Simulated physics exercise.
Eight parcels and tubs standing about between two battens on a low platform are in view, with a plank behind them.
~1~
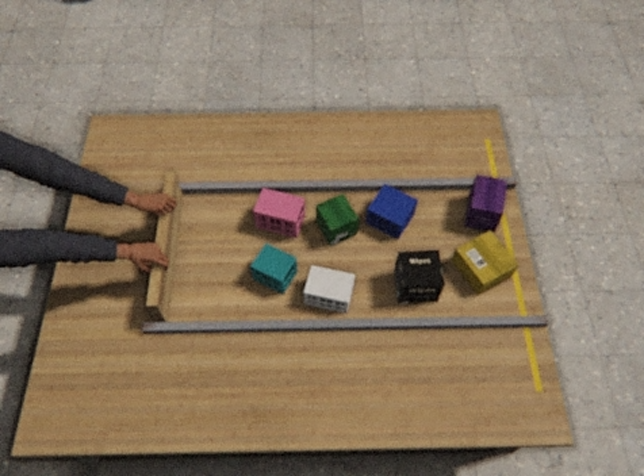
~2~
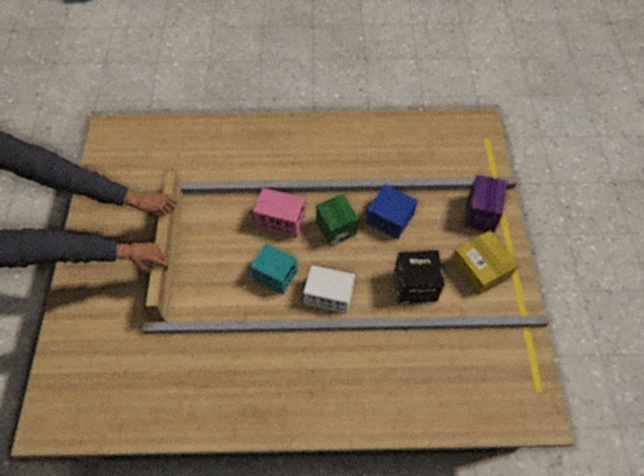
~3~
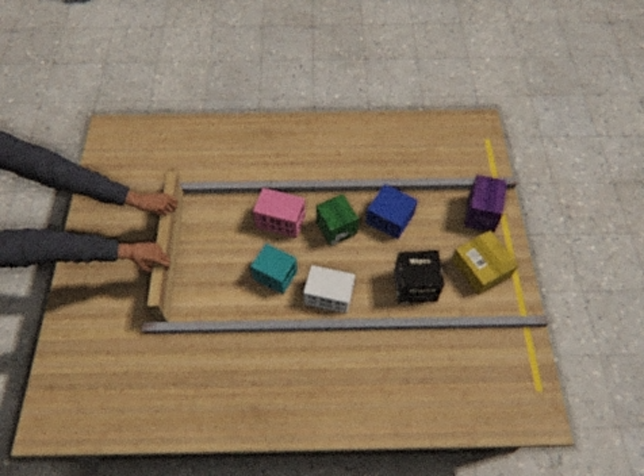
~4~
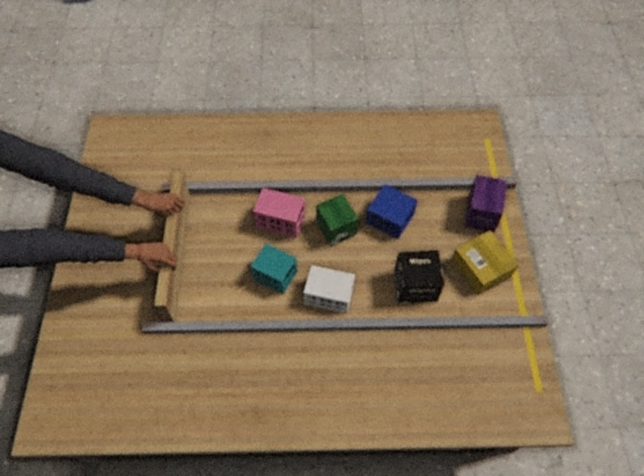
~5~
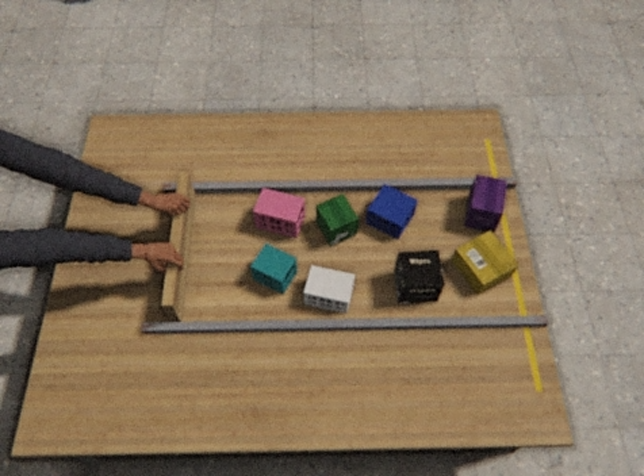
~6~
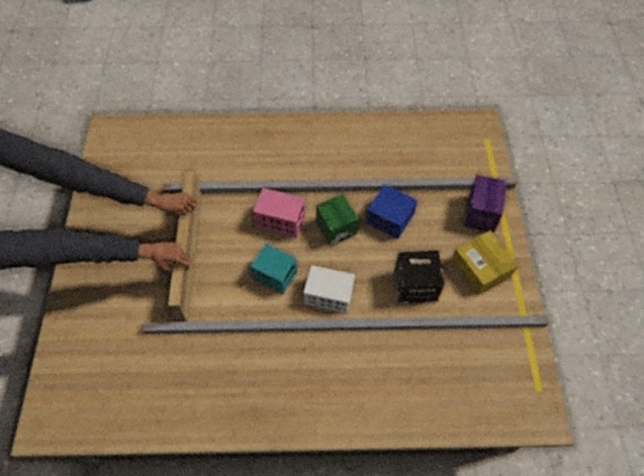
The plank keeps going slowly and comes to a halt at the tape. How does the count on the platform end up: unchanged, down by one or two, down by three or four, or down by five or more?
It ends down by five or more.
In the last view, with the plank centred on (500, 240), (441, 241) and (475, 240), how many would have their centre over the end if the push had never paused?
Going through the three places, I get 5, 1 and 3.
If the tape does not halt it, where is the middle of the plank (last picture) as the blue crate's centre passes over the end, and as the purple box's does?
Estimated middle: (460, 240), and (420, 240) for the other.
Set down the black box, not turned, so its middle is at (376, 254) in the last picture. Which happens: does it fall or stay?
Set there, the object goes off the end.
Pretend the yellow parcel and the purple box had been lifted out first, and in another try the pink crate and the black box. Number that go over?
The answer is 4 and then 3.
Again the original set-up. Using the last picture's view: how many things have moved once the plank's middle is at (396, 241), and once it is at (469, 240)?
It comes to 8 for the first spot, 8 for the other.
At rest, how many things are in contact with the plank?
The number is 2.
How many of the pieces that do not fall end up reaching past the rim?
So the number is 2.
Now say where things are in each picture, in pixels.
In the first picture, purple box (485, 204); yellow parcel (484, 263); black box (418, 277); plank (166, 245); tape (510, 250).
In the second picture, yellow parcel (484, 263); white crate (329, 289).
In the third picture, black box (418, 277); green parcel (337, 220).
In the fourth picture, purple box (485, 204); turquoise crate (275, 269).
In the fifth picture, yellow parcel (484, 263); plank (180, 245).
In the sixth picture, purple box (485, 204); yellow parcel (484, 263); black box (418, 277); plank (186, 245); tape (510, 250).
A little later, none off yet; purple box at rest near (485, 204); yellow parcel at rest near (484, 263); black box at rest near (418, 277).
When it is over, the number that fall off is five or more; down, pink crate, green parcel, blue crate, black box, yellow parcel and purple box.
